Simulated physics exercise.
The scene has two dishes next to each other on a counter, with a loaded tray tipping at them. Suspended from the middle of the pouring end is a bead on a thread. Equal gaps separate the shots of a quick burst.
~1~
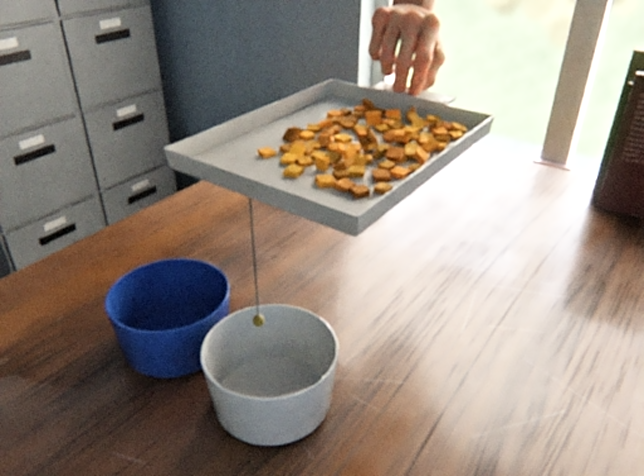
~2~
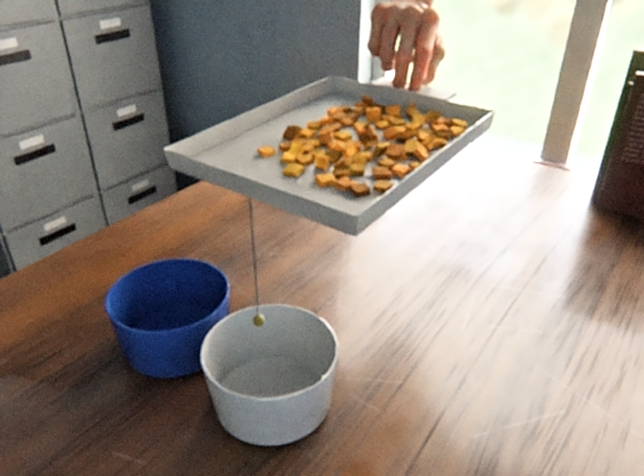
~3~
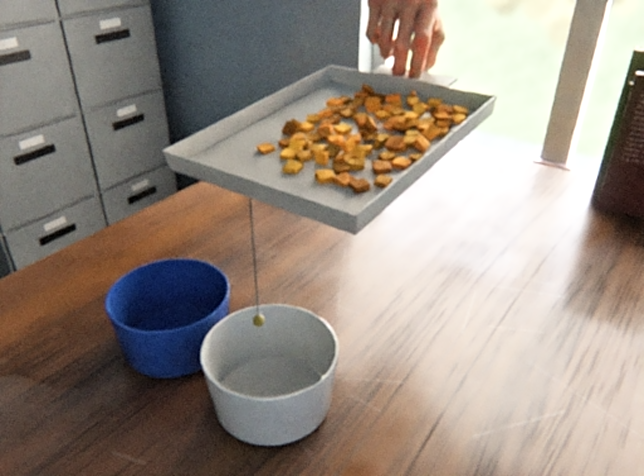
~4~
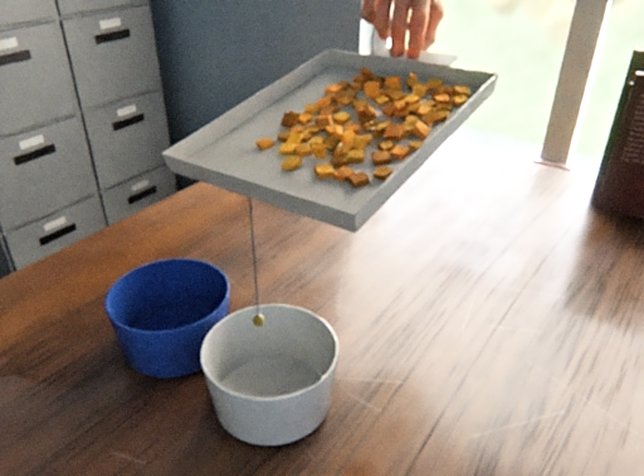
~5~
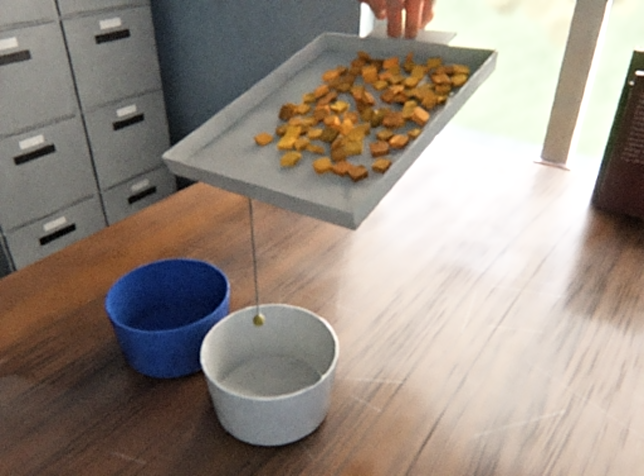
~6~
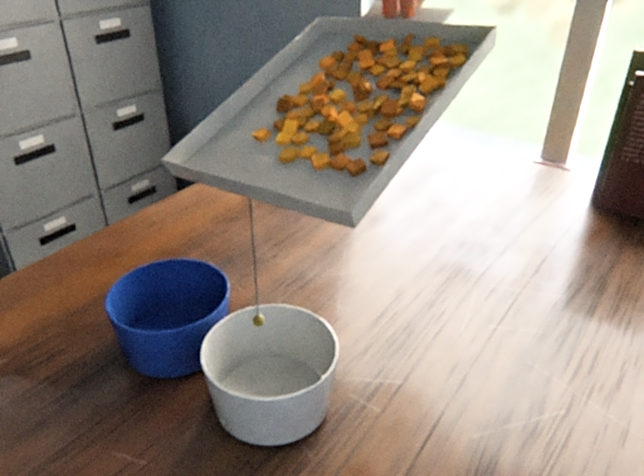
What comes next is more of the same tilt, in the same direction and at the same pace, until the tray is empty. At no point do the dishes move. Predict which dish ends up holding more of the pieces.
The left-hand one.
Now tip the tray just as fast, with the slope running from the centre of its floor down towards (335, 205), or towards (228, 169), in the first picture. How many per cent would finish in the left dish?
First case around 0 per cent, second case 80 per cent.
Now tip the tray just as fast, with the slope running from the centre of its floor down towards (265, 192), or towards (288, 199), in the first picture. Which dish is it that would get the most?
In turn: The right dish; the dish on the right.
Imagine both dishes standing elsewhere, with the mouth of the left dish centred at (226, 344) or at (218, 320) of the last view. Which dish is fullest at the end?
Results - the dish on the left side first, the dish on the left side second.
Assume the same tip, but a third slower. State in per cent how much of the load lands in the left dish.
It would be around 30 percent.
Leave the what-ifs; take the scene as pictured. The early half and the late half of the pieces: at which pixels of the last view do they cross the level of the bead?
I'd put it at roughly (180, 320), and after that at roughly (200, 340).
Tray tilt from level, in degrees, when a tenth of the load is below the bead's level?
The angle is roughly 85° at that point.
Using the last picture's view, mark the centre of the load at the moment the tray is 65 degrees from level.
The load is centred about (240, 151).
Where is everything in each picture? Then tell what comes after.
The first frame shows corners of the pouring end at (168, 148) and (357, 214), level; middle of the load at (366, 142), small crackers; left dish at (124, 345); right dish at (225, 411); bead on its thread at (259, 321).
The second frame shows corners of the pouring end at (167, 148) and (356, 214), level; middle of the load at (366, 139).
The third frame shows corners of the pouring end at (167, 150) and (355, 213), tipped barely, lowest at the left corner; middle of the load at (366, 131).
The fourth frame shows corners of the pouring end at (166, 153) and (353, 211), tipped a little, lowest at the left corner; middle of the load at (365, 119).
The fifth frame shows corners of the pouring end at (165, 155) and (351, 210), tipped a little, lowest at the left corner; middle of the load at (363, 107).
The sixth frame shows corners of the pouring end at (164, 158) and (349, 209), tipped clearly, lowest at the left corner; middle of the load at (361, 95), a stray few on the move; left dish at (124, 345); right dish at (225, 411).
Soon, tray tipped steeply; nearly all on the tray; a stray few in the air.
A while on, tray tipped past a quarter turn; most on the tray; a stray few in the right dish; a small part in the left dish; a small part outside both.
Towards the end, tray tipped past a quarter turn; about a quarter in the right dish; about a third in the left dish; about half outside both.
Finally, tray tipped past a quarter turn; about a quarter in the right dish; about a third in the left dish; about half outside both.
